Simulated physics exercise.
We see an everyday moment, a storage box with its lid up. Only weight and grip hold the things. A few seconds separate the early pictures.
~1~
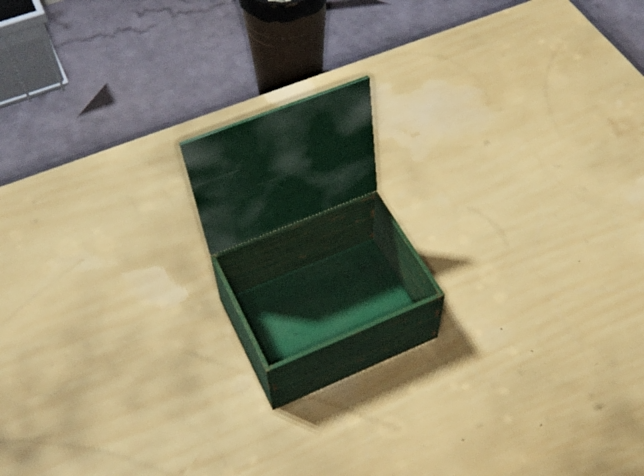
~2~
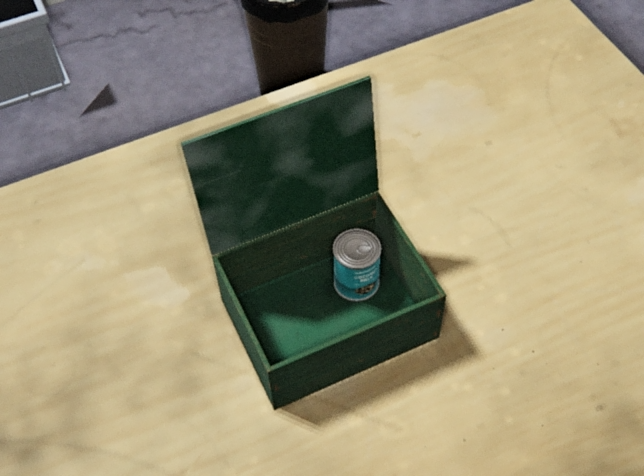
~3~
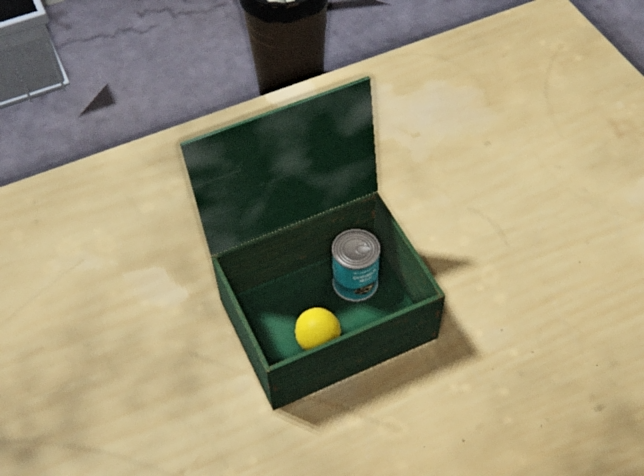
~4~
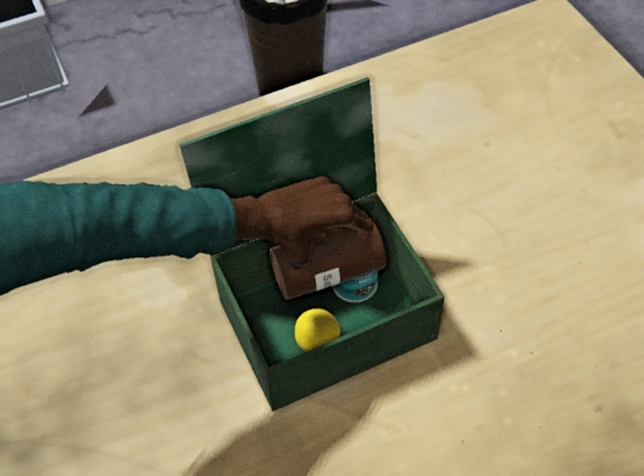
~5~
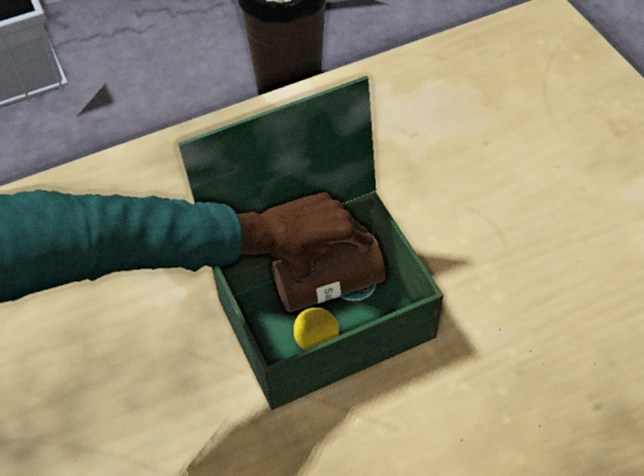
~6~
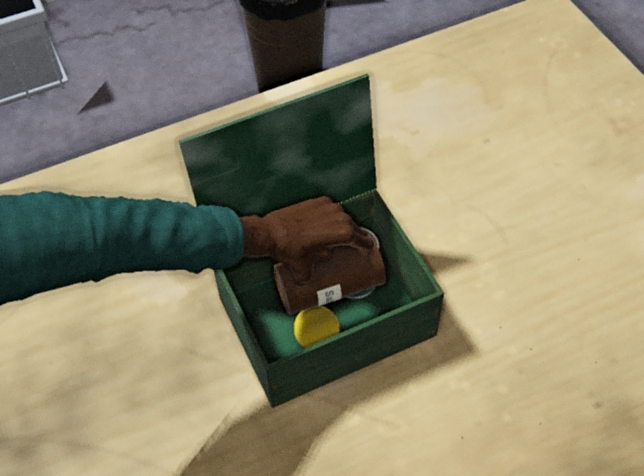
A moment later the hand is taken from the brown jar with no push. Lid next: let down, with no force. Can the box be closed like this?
My prediction: Lid on the rim.
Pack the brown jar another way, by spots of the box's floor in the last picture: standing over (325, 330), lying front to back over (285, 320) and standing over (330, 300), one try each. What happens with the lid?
The lid goes all the way down the first time, goes all the way down the second time and goes all the way down the third time.
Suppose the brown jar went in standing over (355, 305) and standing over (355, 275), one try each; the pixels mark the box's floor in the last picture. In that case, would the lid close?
First try: The lid comes down fully; second try: The lid stays propped open.
Then, 0.40 s past the last view, brown jar displaced about its own width near (328, 285); yellow lemon displaced about its own width; turquoise tin displaced a little.
Then, 1.10 s past the last view, lid starting down; brown jar displaced about its own width near (313, 304); yellow lemon displaced about its own width; turquoise tin displaced a little.
Then, 1.70 s past the last view, lid 50° above the rim; brown jar displaced about its own width near (310, 307); yellow lemon displaced about its own width; turquoise tin displaced a little.
Then, 2.10 s past the last view, lid 19° above the rim; brown jar displaced about its own width near (310, 307); yellow lemon displaced about its own width; turquoise tin displaced a little.
Finally, lid shut; moved from the start, brown jar and yellow lemon; turquoise tin still in place. Final places as the last picture's camera would see them, brown jar near (310, 306).
